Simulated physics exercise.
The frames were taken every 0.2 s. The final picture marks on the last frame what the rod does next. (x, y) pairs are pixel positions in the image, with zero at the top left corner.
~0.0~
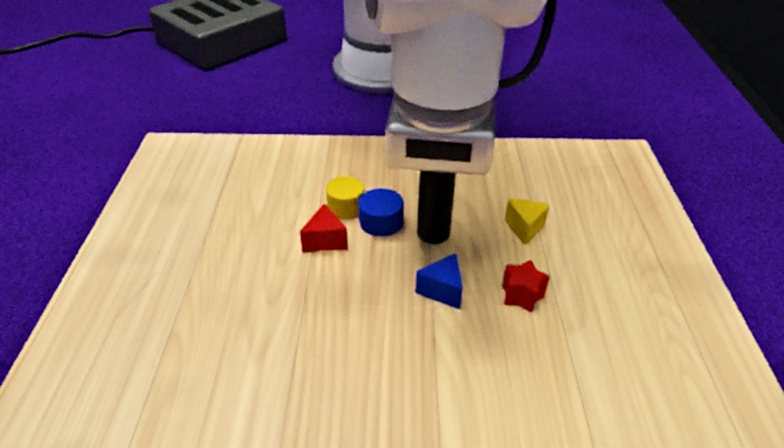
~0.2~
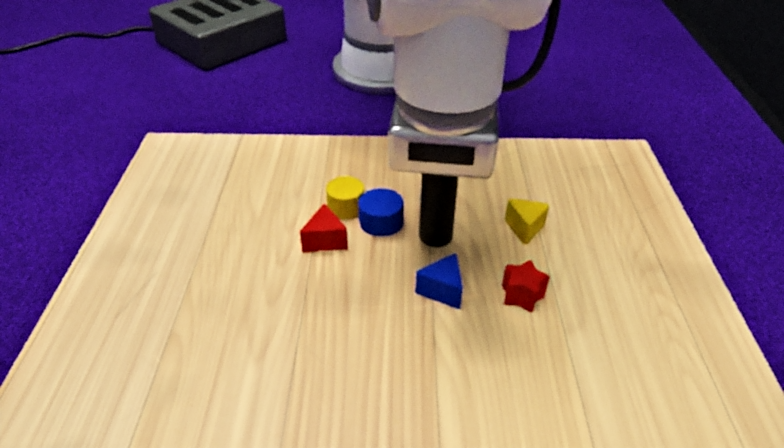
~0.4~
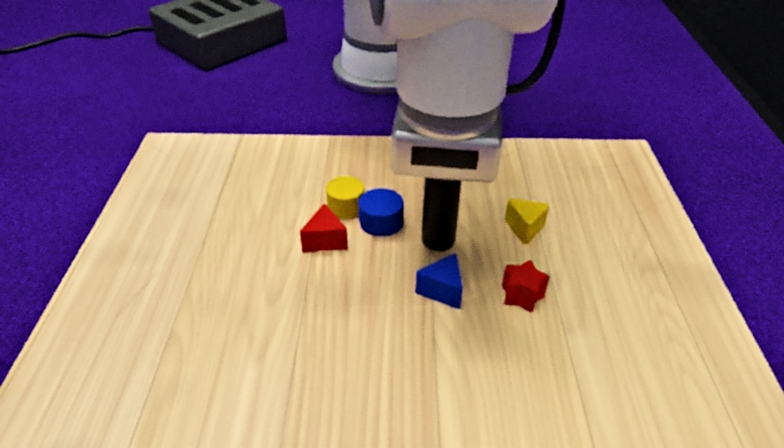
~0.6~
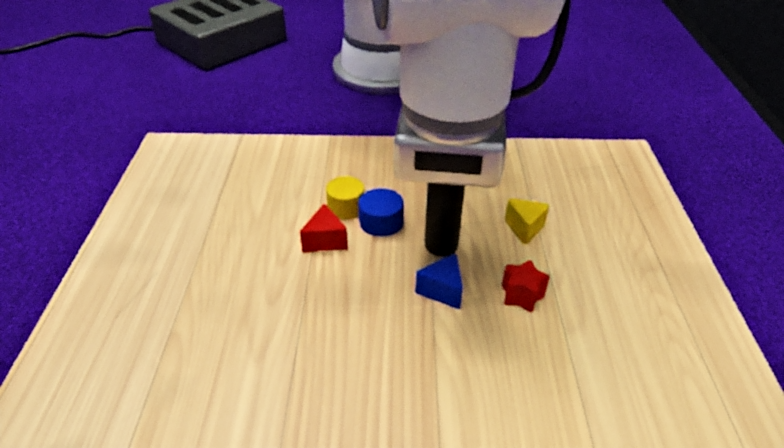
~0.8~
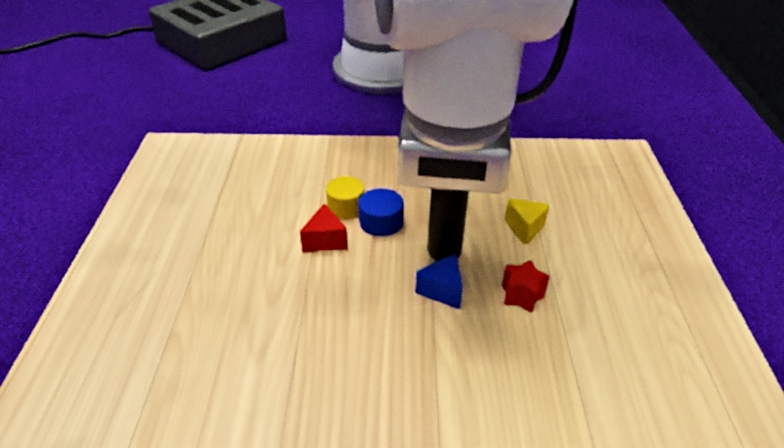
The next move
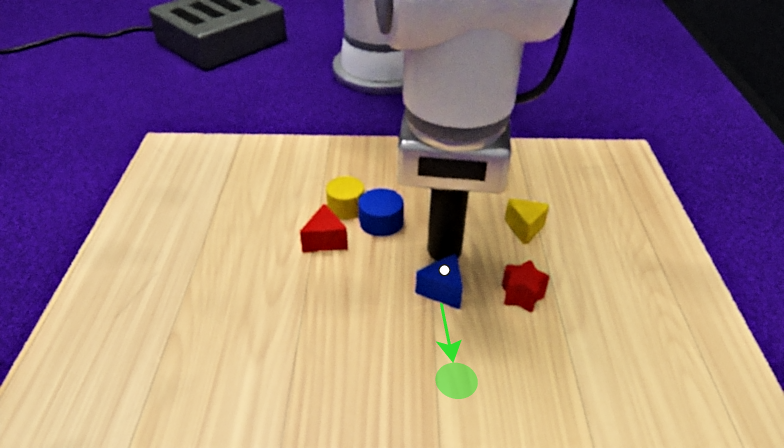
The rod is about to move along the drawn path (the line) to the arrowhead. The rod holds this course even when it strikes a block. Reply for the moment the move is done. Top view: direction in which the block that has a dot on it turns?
Twists clockwise.
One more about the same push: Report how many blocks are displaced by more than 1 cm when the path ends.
Displaced: One.
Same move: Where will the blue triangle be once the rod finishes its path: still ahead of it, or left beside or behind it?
Once the path is finished, the blue triangle still sits ahead of the rod.
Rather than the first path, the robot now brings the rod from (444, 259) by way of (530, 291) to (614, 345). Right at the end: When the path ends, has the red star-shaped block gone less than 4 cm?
It seems not.
Path on the board, from (444, 259) over (443, 314) to (457, 380); the dot is on the blue triangle.
The first path, step by step. One third of the way, rod (441, 286); blue triangle (446, 300), turned 25° clockwise.
Two thirds of the way, rod (448, 327); blue triangle (449, 344), turned 40° clockwise.
At the end, rod (458, 372); blue triangle (454, 394), turned 50° clockwise; red star-shaped block in place.
